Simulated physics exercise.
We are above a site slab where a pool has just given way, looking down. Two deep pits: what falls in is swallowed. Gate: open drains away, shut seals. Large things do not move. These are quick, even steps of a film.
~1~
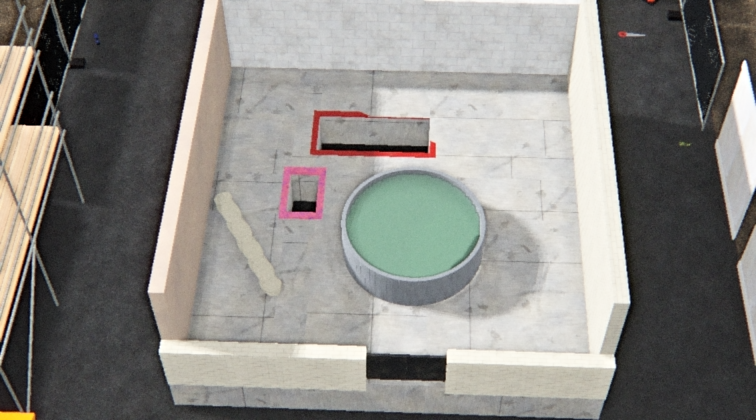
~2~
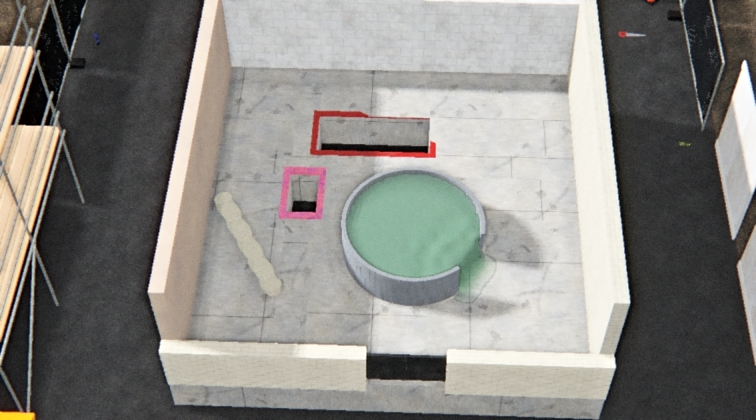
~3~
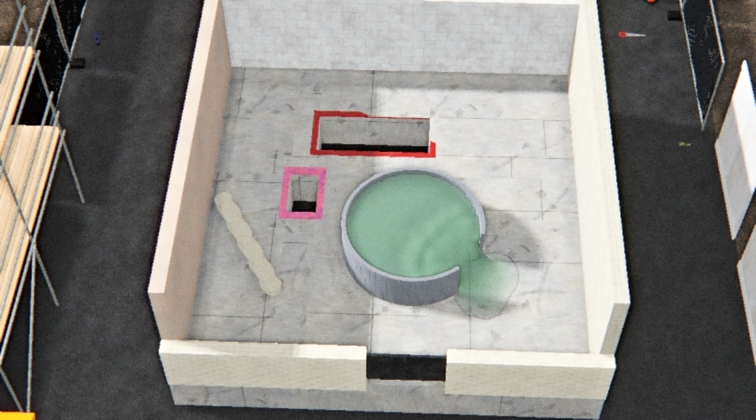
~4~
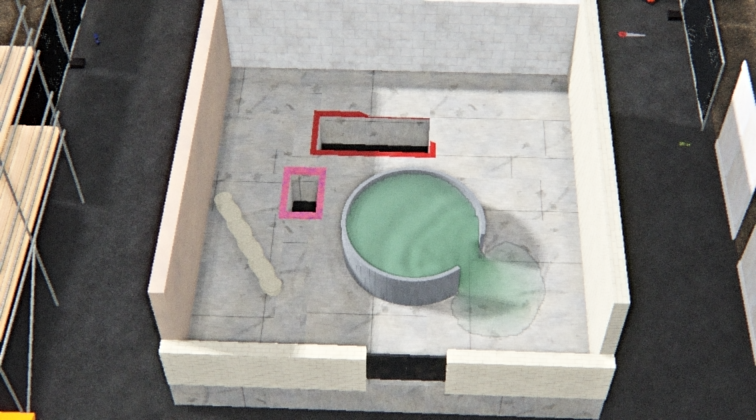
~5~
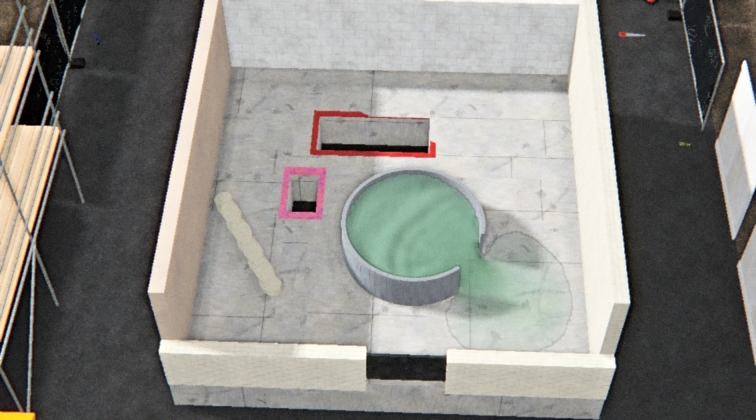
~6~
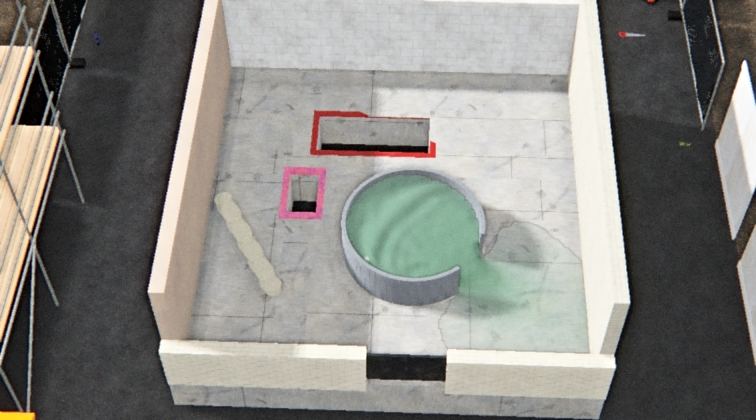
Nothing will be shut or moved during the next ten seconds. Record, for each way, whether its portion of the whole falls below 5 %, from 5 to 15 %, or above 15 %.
The gate ends up with a share that stays below five per cent, the red pit ends up with a share within five to fifteen per cent, the pink pit ends up with a share that stays below five per cent.
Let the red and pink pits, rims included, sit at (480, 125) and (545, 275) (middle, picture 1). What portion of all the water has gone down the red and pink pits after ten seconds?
Of everything, red catches 4 per cent while pink catches 35 per cent.
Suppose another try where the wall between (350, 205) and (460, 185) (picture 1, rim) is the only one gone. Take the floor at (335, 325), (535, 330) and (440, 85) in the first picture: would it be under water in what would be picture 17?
In the order asked: Out of reach, out of reach, sodden.
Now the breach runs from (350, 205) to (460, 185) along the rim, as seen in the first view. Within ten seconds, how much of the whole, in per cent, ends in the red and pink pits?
Red 60 %, pink 10 %.
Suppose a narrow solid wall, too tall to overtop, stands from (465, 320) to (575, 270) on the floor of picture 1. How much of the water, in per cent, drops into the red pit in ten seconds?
Roughly 15 per cent ends up in the red pit.
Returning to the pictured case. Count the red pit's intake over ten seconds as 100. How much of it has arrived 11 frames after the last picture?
By my reckoning, 0 percent.
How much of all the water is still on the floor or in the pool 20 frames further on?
Estimate: Some 100 %.
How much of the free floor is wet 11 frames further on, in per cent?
I'd put it at roughly 20 per cent.
A moment on, water covers 15 % of the floor; the gate 0 %, the red pit 0 %, the pink pit 0 %.
Next, water covers 20 % of the floor; the gate 0 %, the red pit 0 %, the pink pit 0 %.
Then, water covers 40 % of the floor; the gate 0 %, the red pit 0 %, the pink pit 0 %.
Later, water covers 70 % of the floor; the gate 0 %, the red pit 1 %, the pink pit 0 %.
In the end, water covers 95 % of the floor; the gate 0 %, the red pit 7 %, the pink pit 0 %.
